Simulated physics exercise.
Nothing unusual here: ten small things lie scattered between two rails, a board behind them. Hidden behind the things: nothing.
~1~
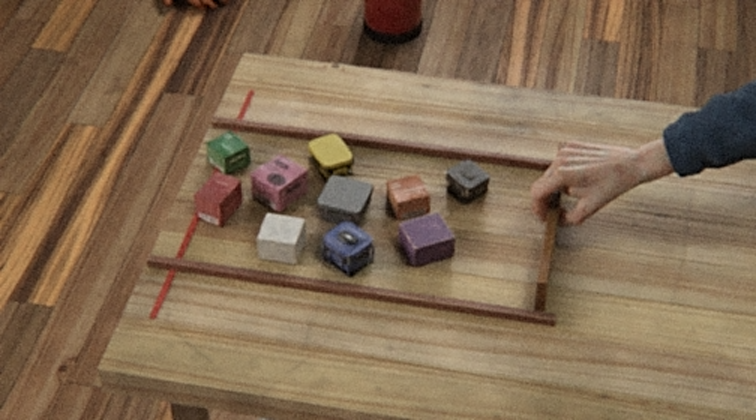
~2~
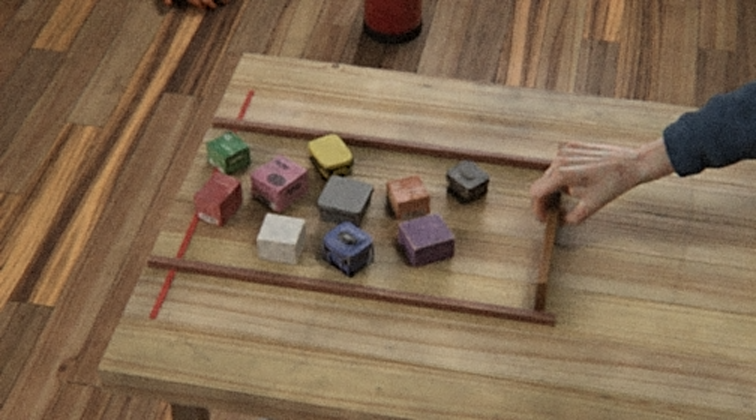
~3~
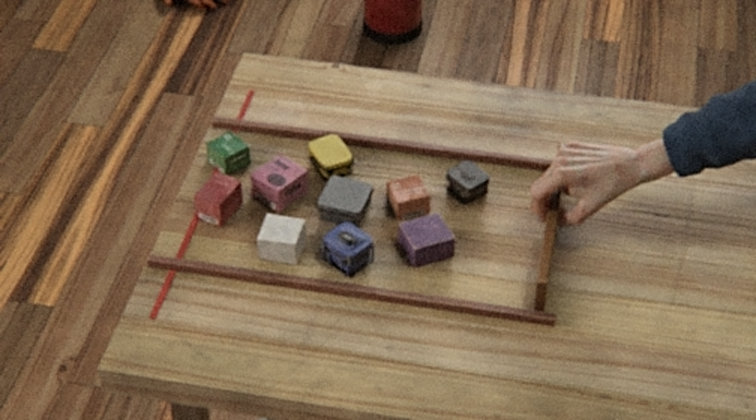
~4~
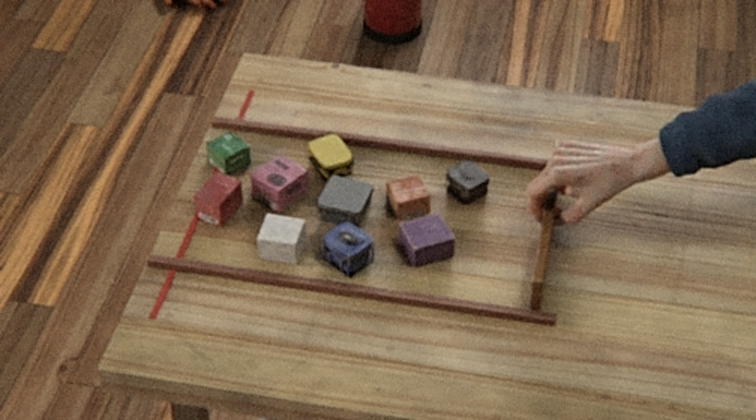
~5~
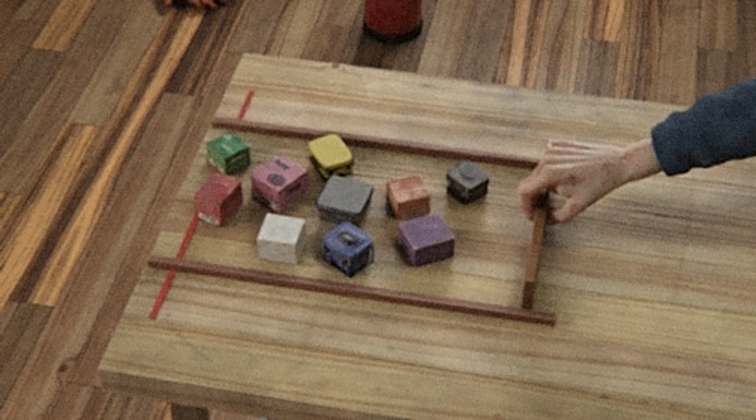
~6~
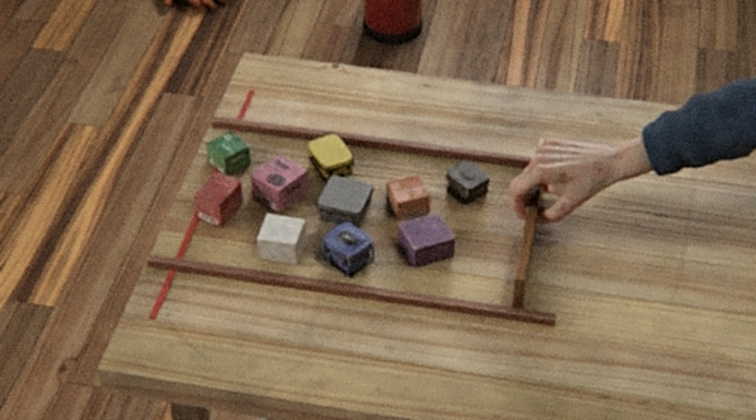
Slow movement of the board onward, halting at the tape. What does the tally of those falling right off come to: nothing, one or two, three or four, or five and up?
It comes to five and up.
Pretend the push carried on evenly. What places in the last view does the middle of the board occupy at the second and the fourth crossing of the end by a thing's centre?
(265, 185) and (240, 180).
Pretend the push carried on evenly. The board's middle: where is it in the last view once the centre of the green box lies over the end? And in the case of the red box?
The middle is at (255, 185) when it's the green box, and at (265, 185) when it's the red box.
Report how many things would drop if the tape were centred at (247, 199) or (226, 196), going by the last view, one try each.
Well, you'd get 3 the first time and 5 the second time.
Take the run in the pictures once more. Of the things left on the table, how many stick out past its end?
So the number is 5.
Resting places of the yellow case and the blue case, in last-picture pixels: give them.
The first ends close to (210, 131), the second close to (165, 231).
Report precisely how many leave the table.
Count of fallen: 5.
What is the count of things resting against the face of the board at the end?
Looks like 5 of them, all told.
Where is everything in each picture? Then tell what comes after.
In the first frame, green box (228, 153); red box (219, 199); pink box (280, 183); board (552, 224); tape (207, 194).
In the second frame, red box (219, 199); board (552, 224).
In the third frame, pink box (280, 183); grey case (346, 202).
In the fourth frame, green box (228, 153); white block (282, 239).
In the fifth frame, red box (219, 199); yellow case (331, 158).
In the sixth frame, green box (228, 153); red box (219, 199); pink box (280, 183); board (531, 222); tape (207, 194).
Soon after, none off yet; green box at rest near (228, 153); red box at rest near (219, 199); pink box at rest near (280, 183).
In the end, the number that fall off is five or more; gone, grey case, white block, pink box, red box and green box.
